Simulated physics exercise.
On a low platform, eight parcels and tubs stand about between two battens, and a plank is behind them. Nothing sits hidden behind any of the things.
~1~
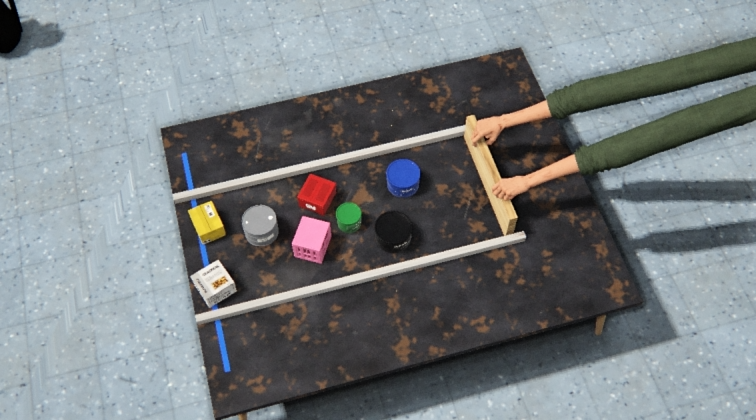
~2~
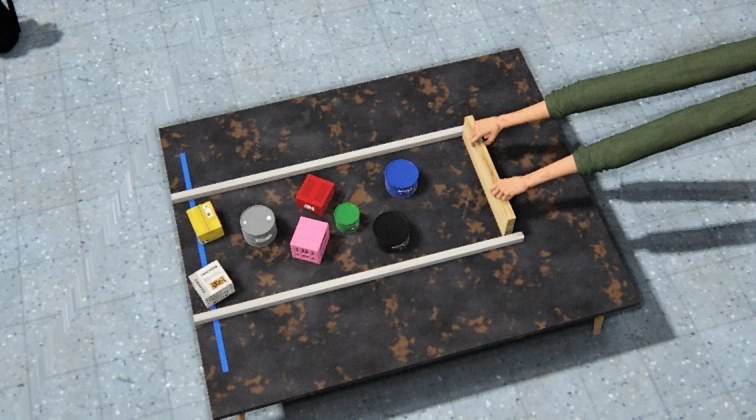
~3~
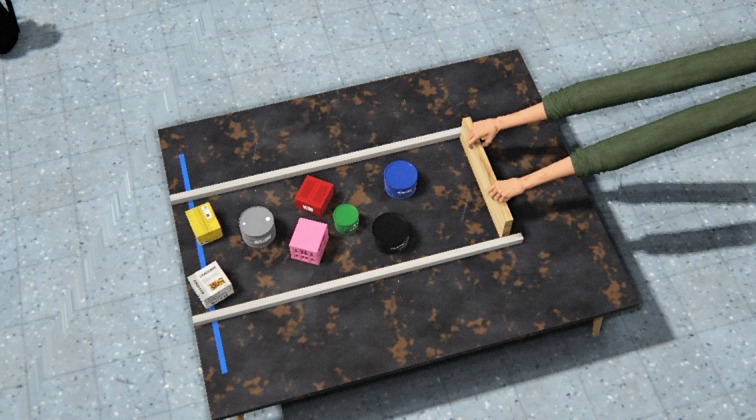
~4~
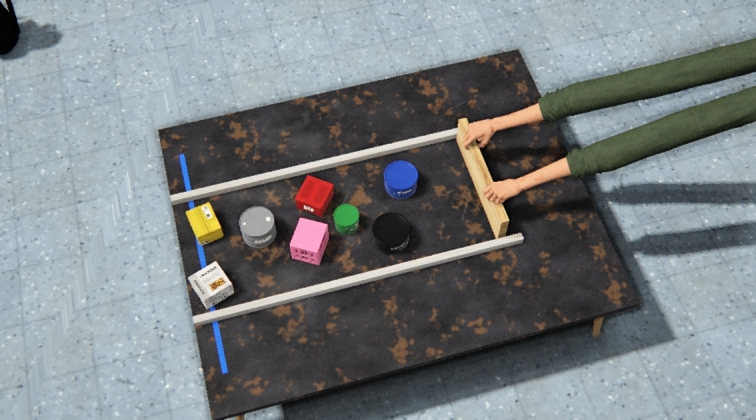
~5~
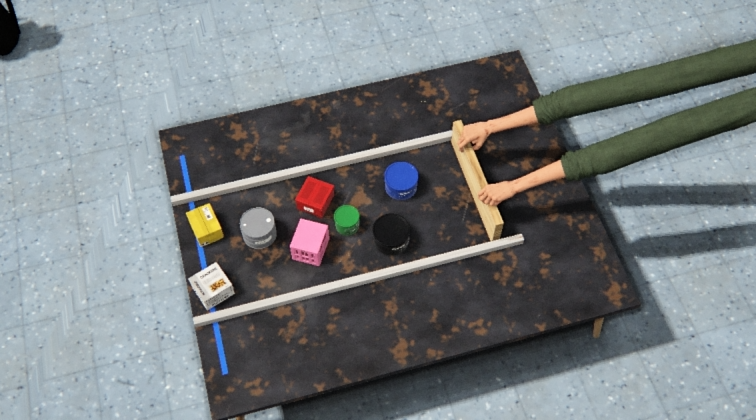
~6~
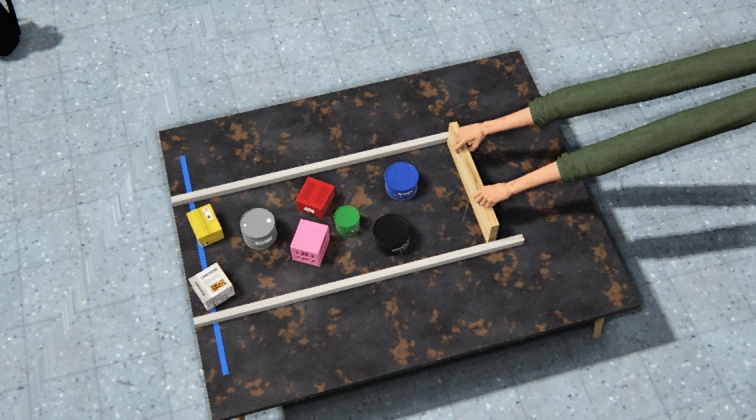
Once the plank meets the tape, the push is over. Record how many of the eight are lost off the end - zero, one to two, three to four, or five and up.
Lost off the end: Five and up.
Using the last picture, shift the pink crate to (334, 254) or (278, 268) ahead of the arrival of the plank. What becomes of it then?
Lab note: Pink crate, try one goes down; try two goes down.
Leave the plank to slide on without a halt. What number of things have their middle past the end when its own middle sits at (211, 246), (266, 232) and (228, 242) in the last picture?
Going through the three positions, you'd get 5, 0 and 3.
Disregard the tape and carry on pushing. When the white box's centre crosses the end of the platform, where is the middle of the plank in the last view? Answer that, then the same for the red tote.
Near (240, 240) in the first case, near (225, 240) in the other.
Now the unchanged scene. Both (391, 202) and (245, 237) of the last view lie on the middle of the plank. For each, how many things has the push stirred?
The first count is 2, and then it's 8.
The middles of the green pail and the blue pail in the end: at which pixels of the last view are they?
Around (190, 260) and around (180, 236).
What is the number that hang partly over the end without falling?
It totals 3.
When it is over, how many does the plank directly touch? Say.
3 in contact.
A little later, none off yet; white box at rest near (212, 287); yellow parcel at rest near (205, 226); grey canister at rest near (259, 229).
Next, none off yet; white box at rest near (212, 287); yellow parcel at rest near (205, 226); grey canister shifted a little near (241, 230).
When it is over, the number that fall off is five or more; down, red tote, pink crate, grey canister, yellow parcel and white box.
